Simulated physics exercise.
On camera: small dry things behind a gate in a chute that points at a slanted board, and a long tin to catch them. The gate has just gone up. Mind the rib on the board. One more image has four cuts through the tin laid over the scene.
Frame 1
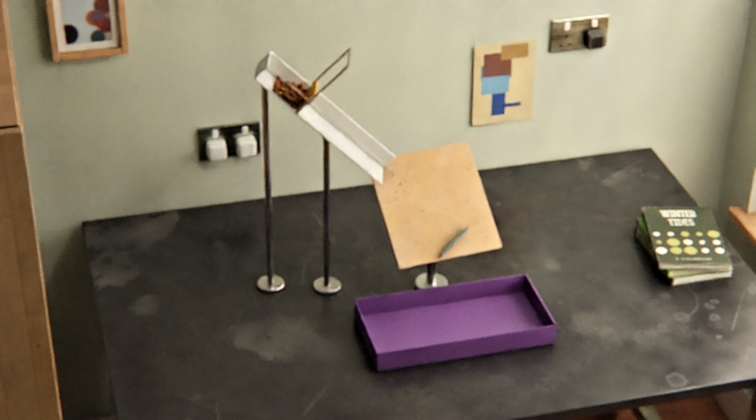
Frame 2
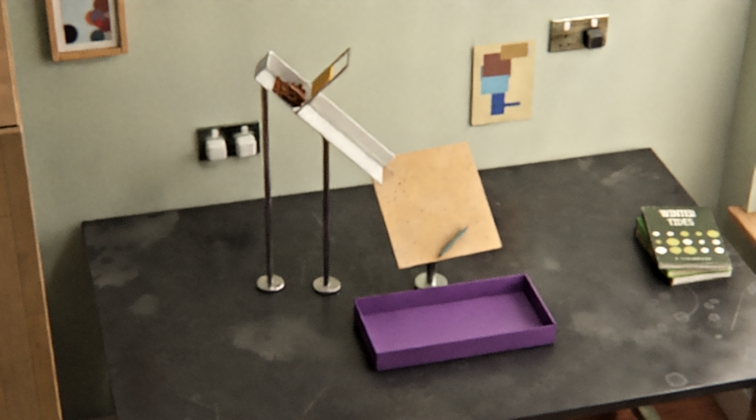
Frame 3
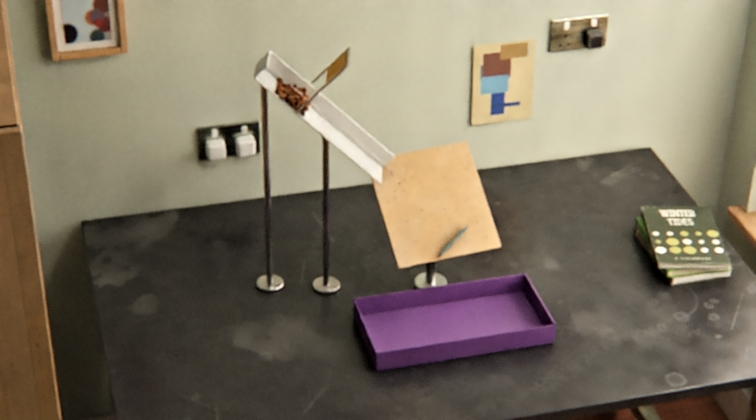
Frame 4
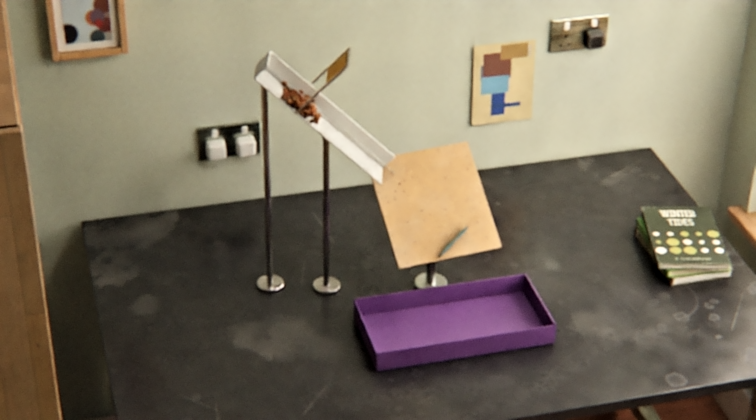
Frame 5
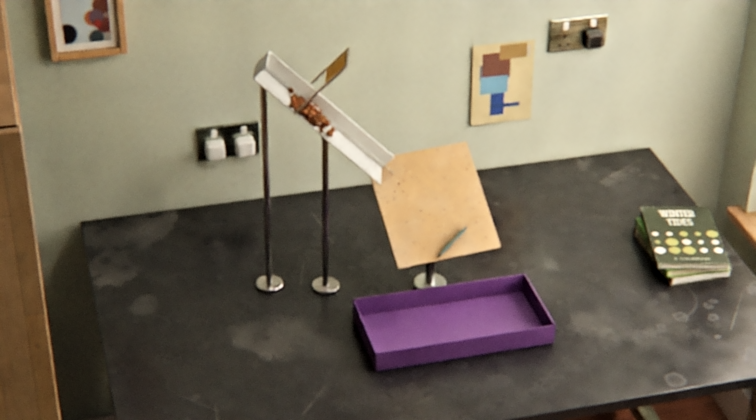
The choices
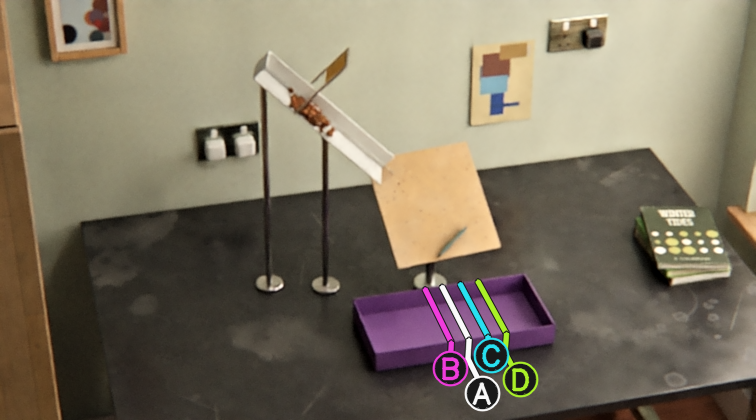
Small brown pieces sit bunched behind a gate near the top of a sloping chute, then slide partway down it as the gate lifts, above a dark table with a tilted tan board and an empty purple tray.
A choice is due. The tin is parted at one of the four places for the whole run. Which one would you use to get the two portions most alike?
Take B.
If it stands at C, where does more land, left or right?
The left side.
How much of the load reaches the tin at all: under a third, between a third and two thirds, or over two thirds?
Between a third and two thirds.
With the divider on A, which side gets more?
Left.
On the marked copy, line A crosses the front rim at (468, 339); line B crosses the front rim at (451, 341); line C crosses the front rim at (487, 336); line D crosses the front rim at (506, 333).
Choosing A, of what is caught, the larger part on the left of the divider, roughly a quarter on the right.
Choosing B, of what is caught, roughly half on the left of the divider, roughly half on the right.
Choosing C, of what is caught, the larger part on the left of the divider, roughly a quarter on the right.
Choosing D, of what is caught, the larger part on the left of the divider, about a tenth on the right.
